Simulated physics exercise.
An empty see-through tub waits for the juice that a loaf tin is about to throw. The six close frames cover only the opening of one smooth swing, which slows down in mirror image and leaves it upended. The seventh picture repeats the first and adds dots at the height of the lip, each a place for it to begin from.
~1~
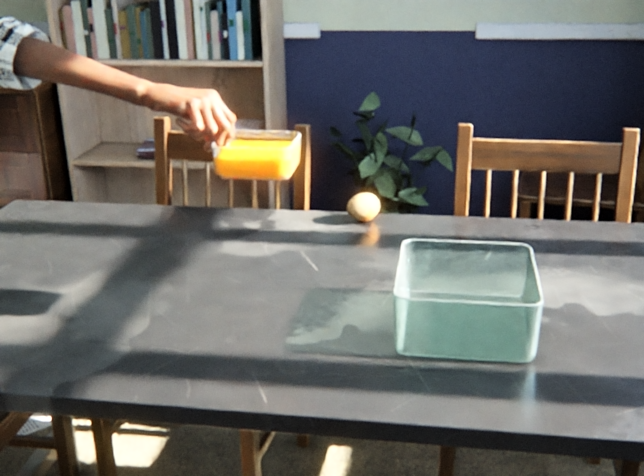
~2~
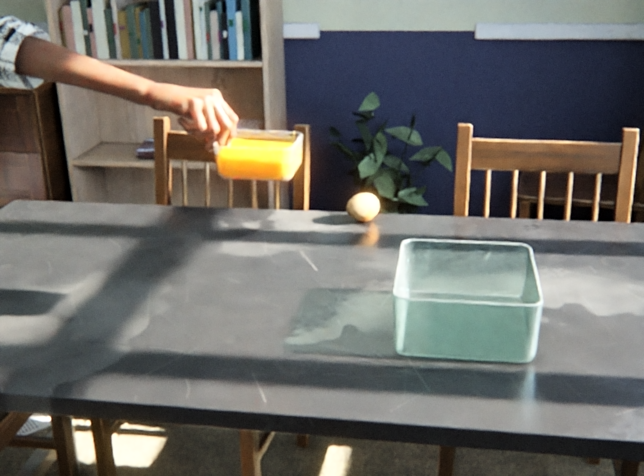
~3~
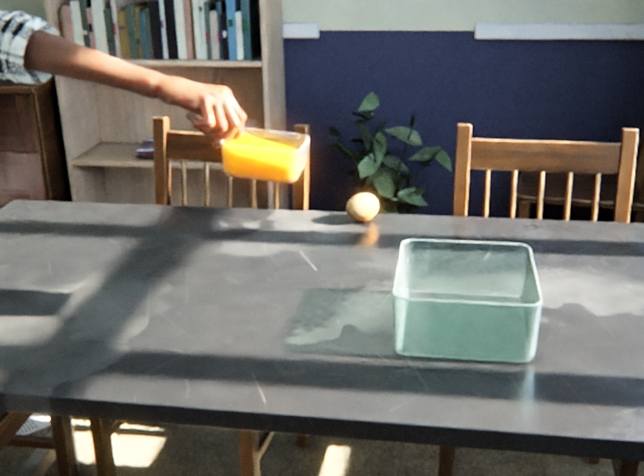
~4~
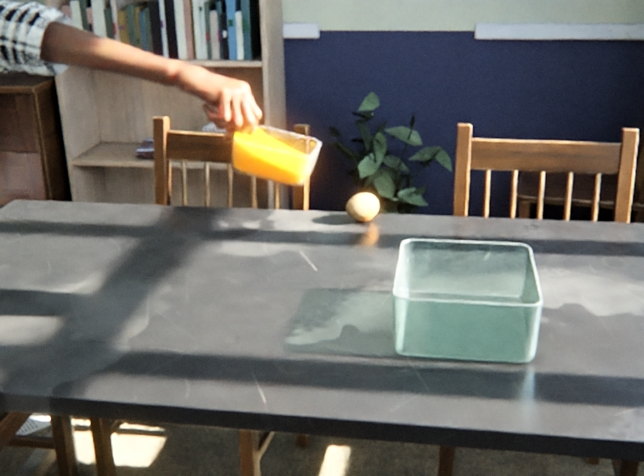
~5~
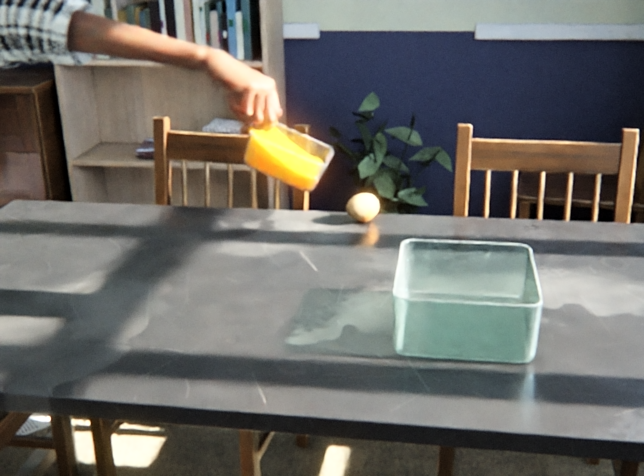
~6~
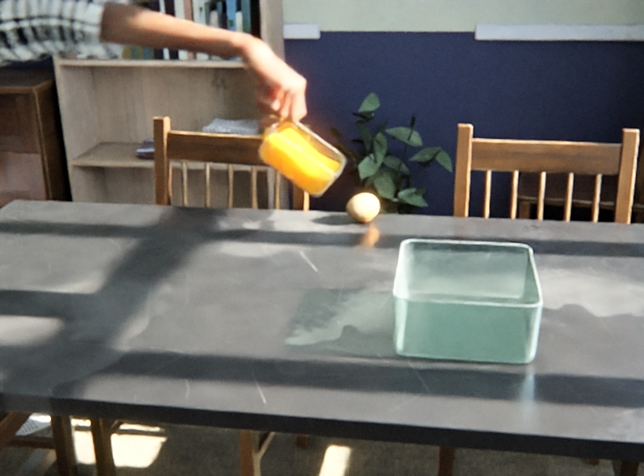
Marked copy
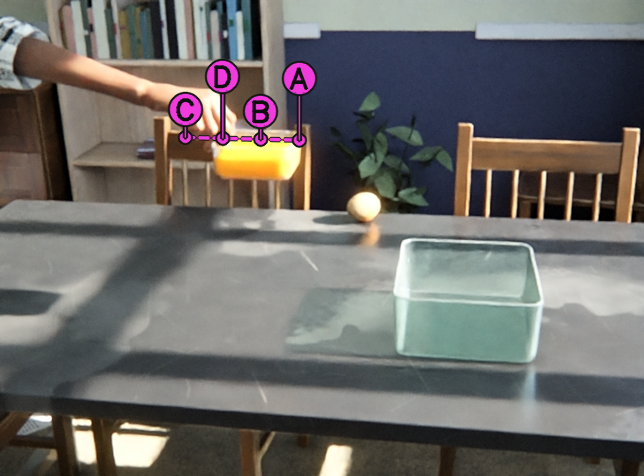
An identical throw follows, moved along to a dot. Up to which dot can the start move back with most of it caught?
B will do.
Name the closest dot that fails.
That is dot D.
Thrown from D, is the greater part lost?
Yes, that goes wrong.
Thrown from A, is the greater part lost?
No.
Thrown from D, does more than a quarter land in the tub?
No.
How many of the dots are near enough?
Two of the four.
On the marked copy, A at (299, 140); B at (260, 139); C at (185, 137); D at (222, 138).
With A, about 77 % lands in the tub, 11 % falls short and 12 % goes beside or beyond.
With B, about 66 % lands in the tub, 24 % falls short and 10 % goes beside or beyond.
With C, about 0 % lands in the tub, 98 % falls short.
With D, about 19 % lands in the tub, 77 % falls short and 4 % goes beside or beyond.
